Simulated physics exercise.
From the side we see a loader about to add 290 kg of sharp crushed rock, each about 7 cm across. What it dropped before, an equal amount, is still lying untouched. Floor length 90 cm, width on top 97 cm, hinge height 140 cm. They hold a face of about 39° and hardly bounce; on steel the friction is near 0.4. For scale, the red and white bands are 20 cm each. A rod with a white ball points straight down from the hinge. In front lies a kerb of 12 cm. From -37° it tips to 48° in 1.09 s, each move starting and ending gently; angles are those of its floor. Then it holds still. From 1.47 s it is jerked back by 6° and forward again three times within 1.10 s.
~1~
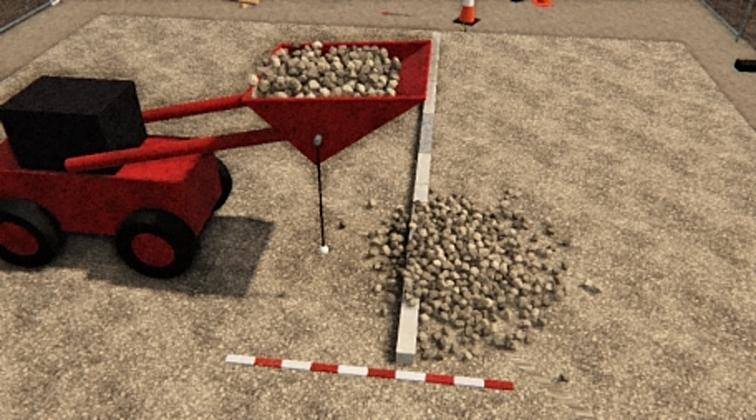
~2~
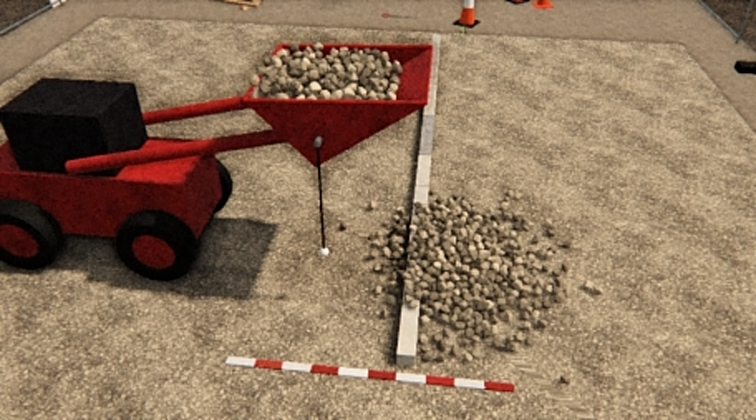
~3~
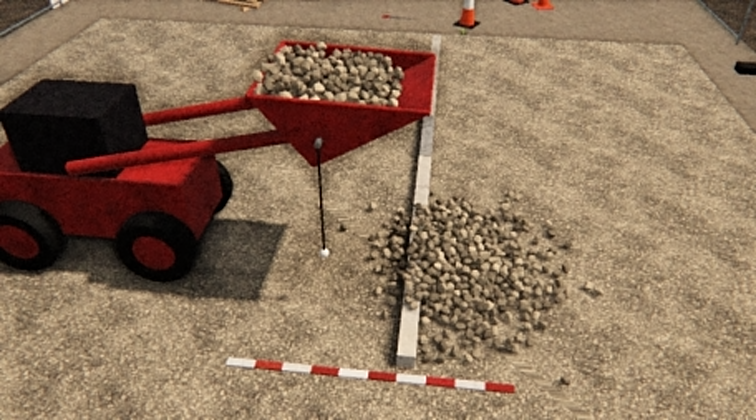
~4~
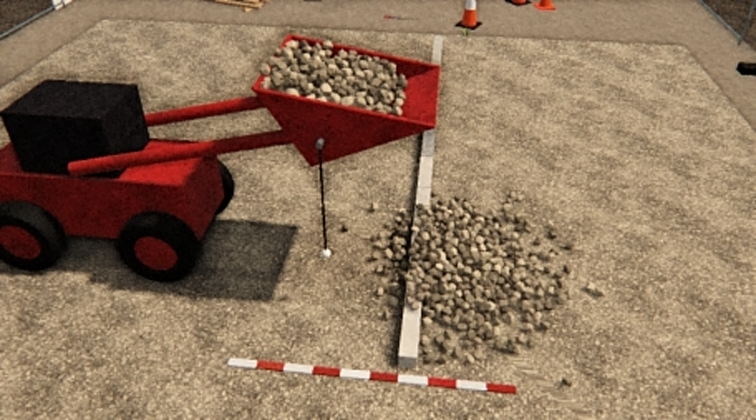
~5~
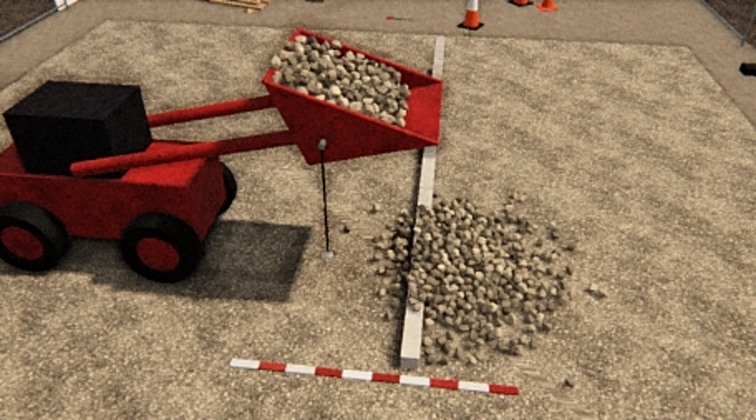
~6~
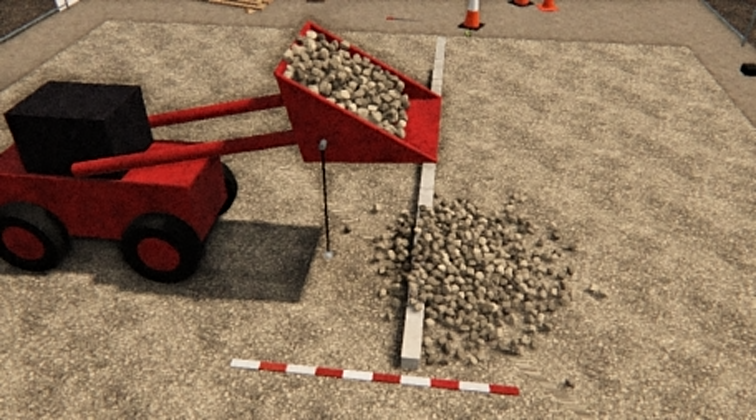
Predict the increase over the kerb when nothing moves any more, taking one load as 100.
Close to 58 parts in a hundred.
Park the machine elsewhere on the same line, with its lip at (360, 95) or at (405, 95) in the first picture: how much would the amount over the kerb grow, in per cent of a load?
Near 5 per cent from the first place, 30 from the second.
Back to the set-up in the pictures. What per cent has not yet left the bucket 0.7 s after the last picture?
Roughly 50 per cent is still inside.
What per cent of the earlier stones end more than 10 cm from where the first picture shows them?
About 10 per cent.
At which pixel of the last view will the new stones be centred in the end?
Their middle is at about (437, 252).
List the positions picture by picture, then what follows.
The first frame shows lip at (425, 98), floor tilted -37°, highest stones at (332, 62). The earlier load is highest near (445, 232), 25 cm above ground level, 13 % on this side of the kerb, 87 % over the kerb.
The second frame shows lip at (427, 103), floor tilted -35°, highest stones at (319, 66).
The third frame shows lip at (430, 113), floor tilted -31°, highest stones at (291, 60).
In the fourth frame, the bucket is at -23°, its lip at (435, 127); the top of the load is at (295, 55).
In the fifth frame, the bucket is at -14°, its lip at (438, 144); the top of the load is at (299, 48).
The sixth frame shows lip at (437, 162), floor tilted -4°, highest stones at (309, 43).
Then, 0.4 s after the last picture the floor is at 35°; in per cent of one load, 100 in the bucket, 13 on this side of the kerb, 87 over the kerb; the foremost stones are at (571, 259).
Then, 0.7 s after the last picture the floor is at 48°; in per cent of one load, 49 in the bucket, 58 on this side of the kerb, 94 over the kerb; the foremost stones are at (571, 259).
Then, 2.6 s after the last picture the floor is at 48°; in per cent of one load, 0 in the bucket, 55 on this side of the kerb, 145 over the kerb; the foremost stones are at (575, 265).
Then, 5.1 s after the last picture the floor is at 48°; in per cent of one load, 0 in the bucket, 55 on this side of the kerb, 145 over the kerb; the foremost stones are at (575, 265). Net gain over the kerb, 58.
